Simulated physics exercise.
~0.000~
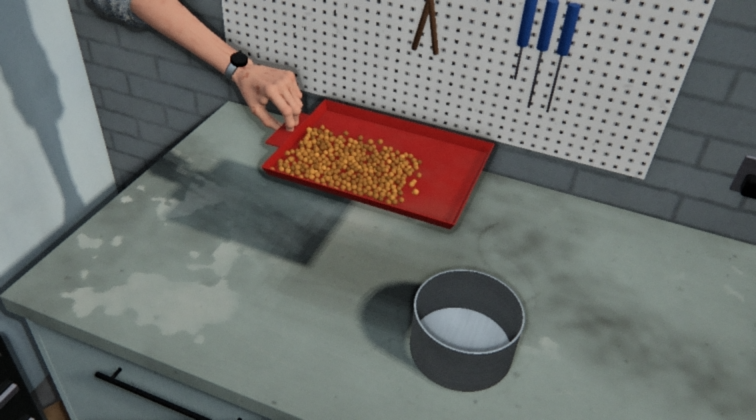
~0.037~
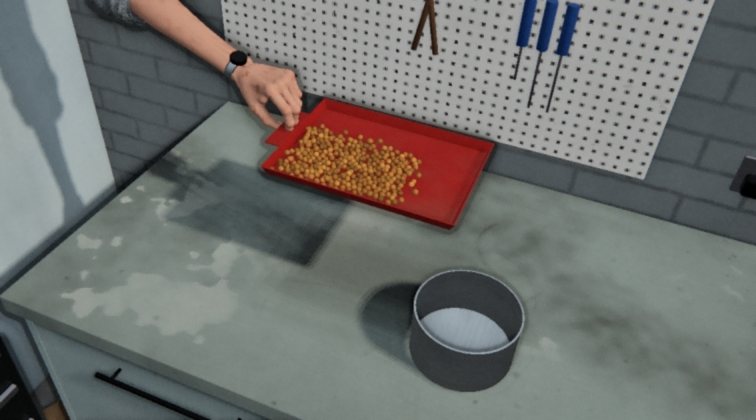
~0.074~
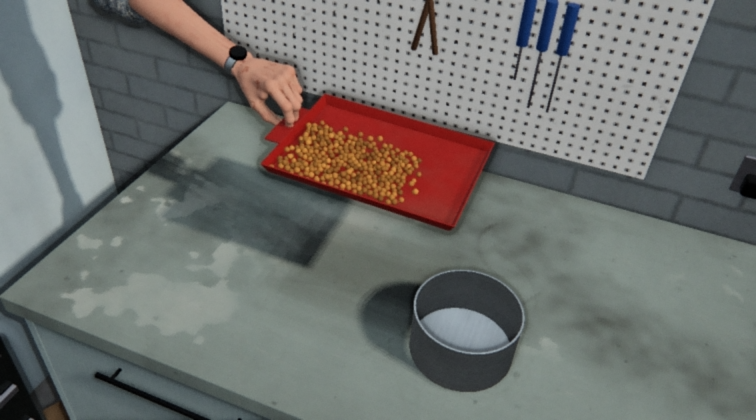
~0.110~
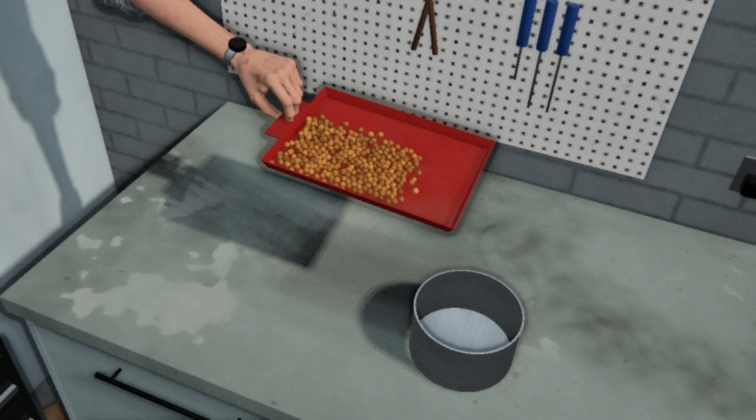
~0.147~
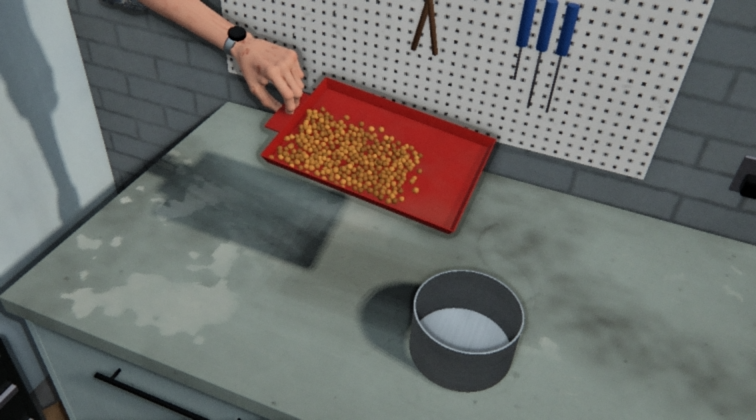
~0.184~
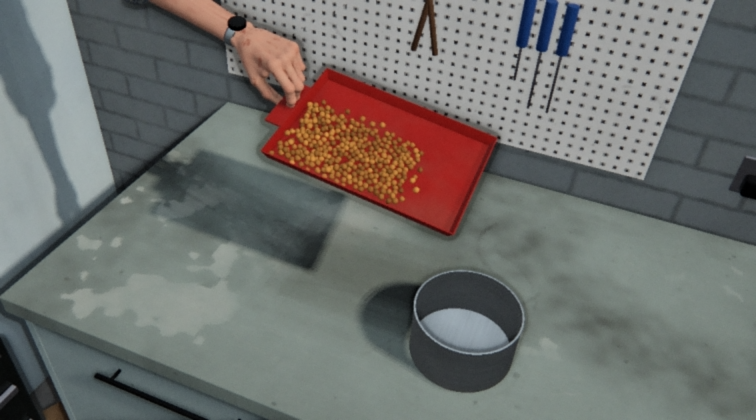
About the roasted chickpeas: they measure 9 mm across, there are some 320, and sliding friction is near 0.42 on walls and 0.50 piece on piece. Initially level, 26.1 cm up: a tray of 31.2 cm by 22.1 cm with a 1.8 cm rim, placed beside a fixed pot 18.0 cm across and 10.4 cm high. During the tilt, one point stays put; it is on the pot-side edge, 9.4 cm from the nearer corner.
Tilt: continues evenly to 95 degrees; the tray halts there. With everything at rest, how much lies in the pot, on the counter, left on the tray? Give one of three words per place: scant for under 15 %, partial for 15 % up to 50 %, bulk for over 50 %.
My prediction: Pot: I expect more than half of the load; counter: I expect only a trickle of the load; left on the tray: I expect only a trickle of the load.
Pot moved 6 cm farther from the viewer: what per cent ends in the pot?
60 %.
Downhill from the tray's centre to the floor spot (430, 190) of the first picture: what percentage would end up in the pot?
Roughly 85 per cent.
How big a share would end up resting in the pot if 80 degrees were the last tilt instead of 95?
Result: Close to 95 %.
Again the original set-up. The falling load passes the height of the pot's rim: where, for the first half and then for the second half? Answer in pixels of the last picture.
(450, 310) first, (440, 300) later, roughly.
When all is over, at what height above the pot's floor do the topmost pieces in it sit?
Roughly 2.0 cm up.
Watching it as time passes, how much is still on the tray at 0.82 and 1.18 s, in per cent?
Around 35 first, about 0 after.
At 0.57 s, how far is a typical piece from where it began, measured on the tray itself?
8 cm.
After 0.57 s, tilt 53 degrees; the tray holds 100 %, the pot 0 %.
After 0.82 s, tilt 79 degrees; the tray holds 35 %, the pot 25 %.
Then, at 1.18 s, tilt 95 degrees; the tray holds 0 %, the pot 95 %.
In the end, at 1.8 s, pot 95 %, counter 5 %, tray 0 %.
